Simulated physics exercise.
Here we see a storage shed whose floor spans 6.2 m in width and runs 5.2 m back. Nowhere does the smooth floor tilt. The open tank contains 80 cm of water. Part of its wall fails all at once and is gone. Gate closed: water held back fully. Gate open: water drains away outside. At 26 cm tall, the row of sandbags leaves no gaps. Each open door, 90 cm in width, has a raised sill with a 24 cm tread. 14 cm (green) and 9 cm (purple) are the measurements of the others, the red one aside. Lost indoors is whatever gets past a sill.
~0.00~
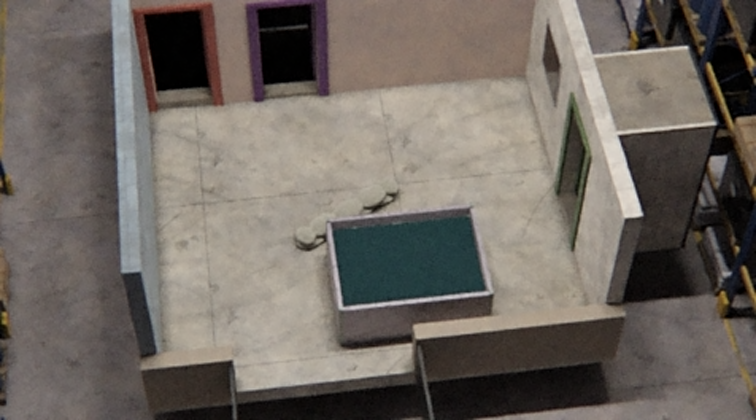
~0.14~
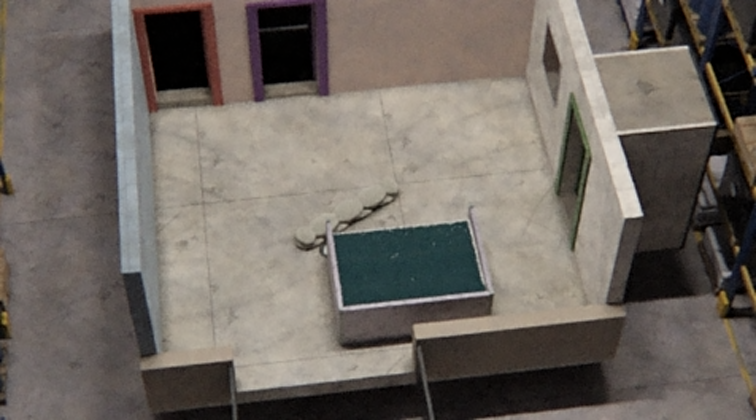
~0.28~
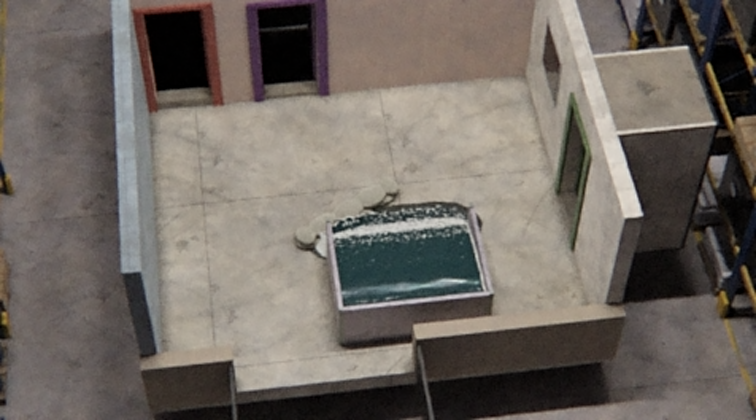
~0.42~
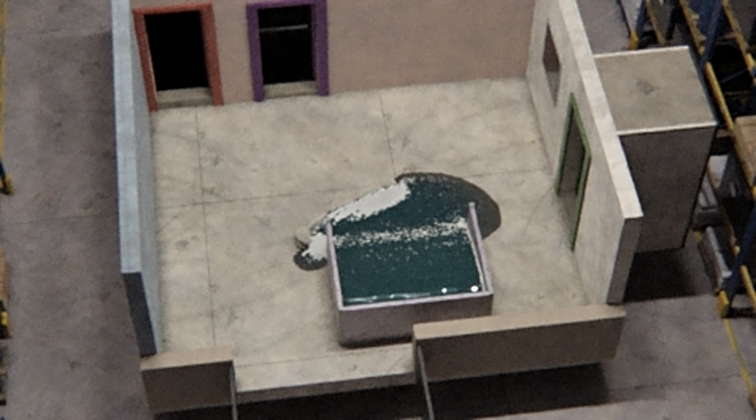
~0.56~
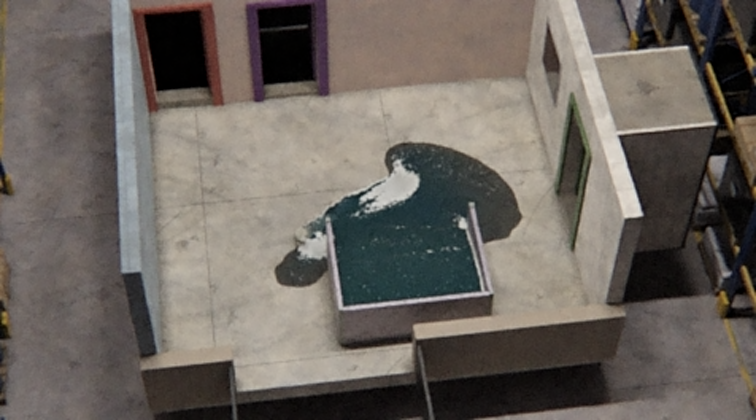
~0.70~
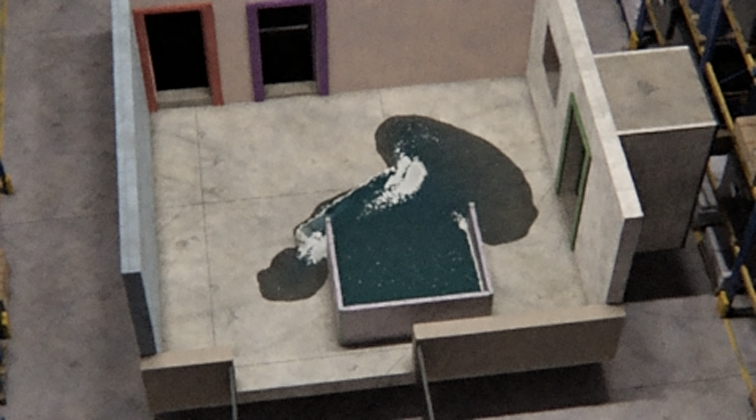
Dark green water poured out of the far side of an open tank, foamed white against a low curved barrier, and spread behind it in a widening dark patch across the pale floor.
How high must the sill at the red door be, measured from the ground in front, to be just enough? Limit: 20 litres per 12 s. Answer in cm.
About 9.5 cm.
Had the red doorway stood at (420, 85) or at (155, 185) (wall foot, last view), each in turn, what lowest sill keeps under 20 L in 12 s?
Roughly 27 cm for the first and 9.5 cm for the second.
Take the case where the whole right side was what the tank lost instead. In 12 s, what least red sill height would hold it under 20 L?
A minimum of about 8.5 cm.
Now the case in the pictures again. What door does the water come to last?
It's the red door.
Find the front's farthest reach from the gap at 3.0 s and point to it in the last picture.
Front tip: Approx. (151, 117) px.
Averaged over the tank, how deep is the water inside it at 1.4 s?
About 29 cm.
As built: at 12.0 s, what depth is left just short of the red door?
A ruler would read roughly 5.5 cm.
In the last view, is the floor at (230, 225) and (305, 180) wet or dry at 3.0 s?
Point 1: Unreached by liquid; point 2: Soaking.
After 1.4 s water covers 50 % of the floor, deepest (44 cm) near (381, 209); it has not reached the red door.
After 3.0 s water covers 50 % of the floor, deepest (26 cm) near (542, 148); 7 cm at the red door, 0 litres in over its 18 cm sill.
After 12.0 s water covers 95 % of the floor, deepest (11 cm) near (166, 385); 6 cm at the red door, 0 litres in over its 18 cm sill.
At the red door as built, the water arrived by 2.2 s and peaked near 14 cm at 6.4 s.
Run again over the same 12 s with other heights there, 38 litres in over 8 cm, 11 litres over 11 cm. The limit of 20 litres is kept from about 9.5 cm up.
